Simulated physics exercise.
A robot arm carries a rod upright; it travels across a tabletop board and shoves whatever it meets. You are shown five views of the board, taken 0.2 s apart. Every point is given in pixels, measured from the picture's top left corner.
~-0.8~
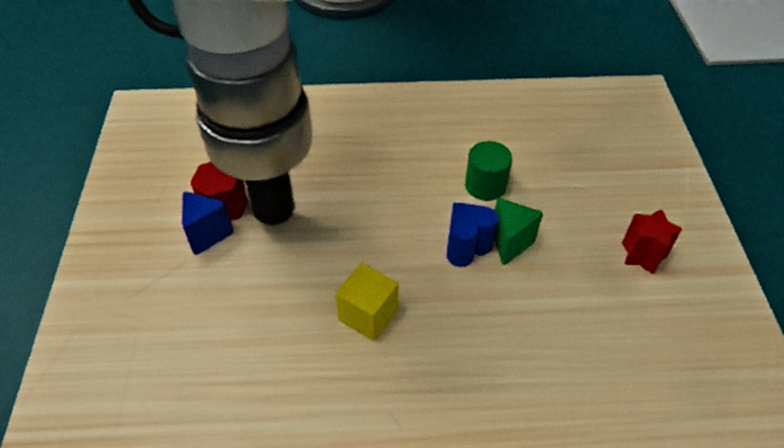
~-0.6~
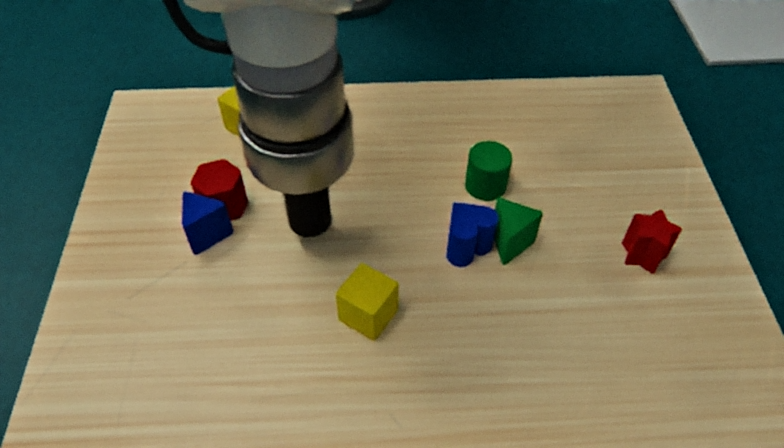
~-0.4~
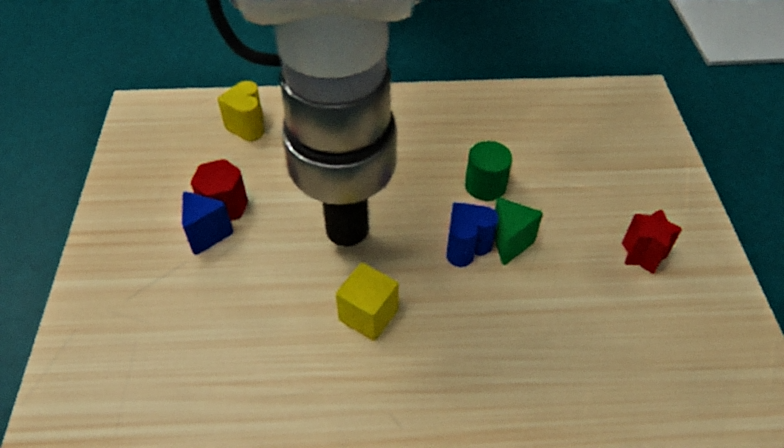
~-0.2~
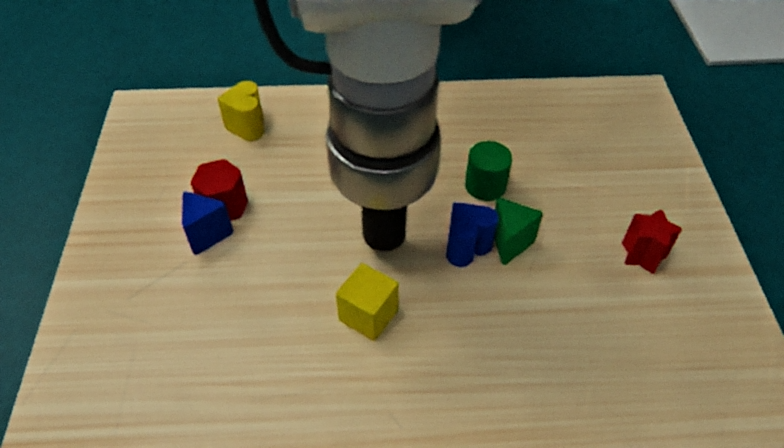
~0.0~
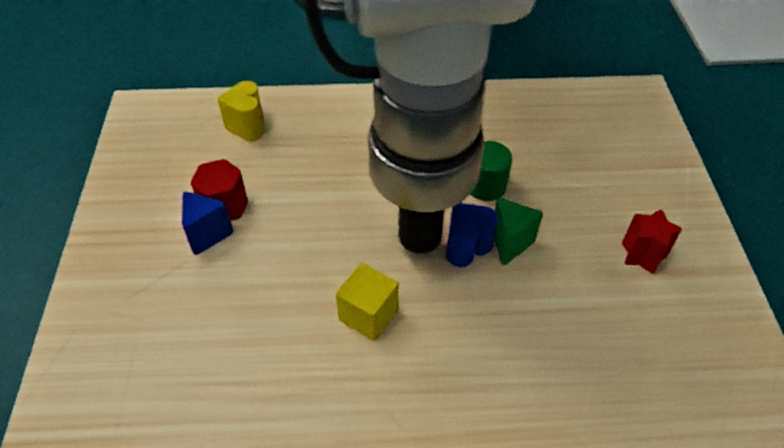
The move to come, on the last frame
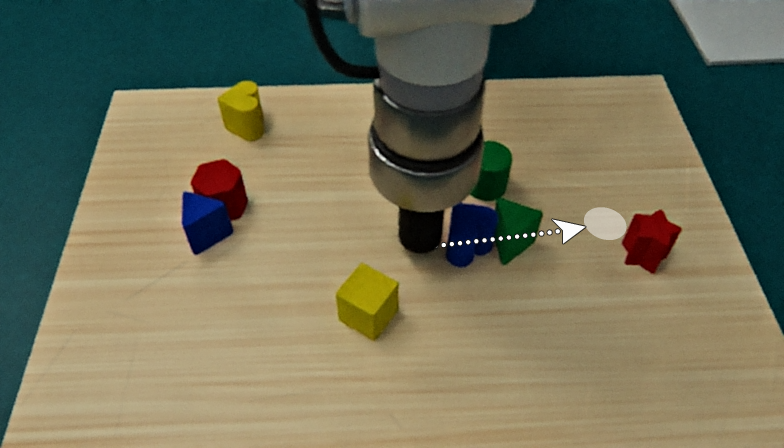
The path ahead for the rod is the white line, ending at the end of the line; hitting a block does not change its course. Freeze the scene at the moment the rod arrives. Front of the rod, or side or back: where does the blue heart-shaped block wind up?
Expect to find it ahead of the rod.
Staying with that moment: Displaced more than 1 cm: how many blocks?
My best guess is that three blocks or more move over 1 cm.
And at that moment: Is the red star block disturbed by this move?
It is no longer where it was.
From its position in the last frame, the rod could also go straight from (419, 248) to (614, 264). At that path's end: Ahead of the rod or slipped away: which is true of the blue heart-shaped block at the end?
Fallen away.
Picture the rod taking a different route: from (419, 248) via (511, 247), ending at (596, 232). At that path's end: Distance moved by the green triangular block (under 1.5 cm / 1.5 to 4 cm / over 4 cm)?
Once the path ends, it will sit over 4 cm from where it is now.
Path on the board, straight from (419, 248) to (605, 223).
On the path given first. One third of the way, rod (486, 229); blue heart-shaped block (531, 210); green triangular block (573, 209), turned 30° clockwise.
Two thirds of the way, rod (549, 222); blue heart-shaped block (594, 199), turned 25° anticlockwise; green triangular block (633, 202), turned 50° clockwise; red star block (672, 227), turned 35° clockwise.
At the end, rod (610, 212); blue heart-shaped block (657, 191), turned 15° anticlockwise; green cylinder in place; green triangular block (696, 198), turned 55° clockwise; red star block (687, 228), turned 90° clockwise.
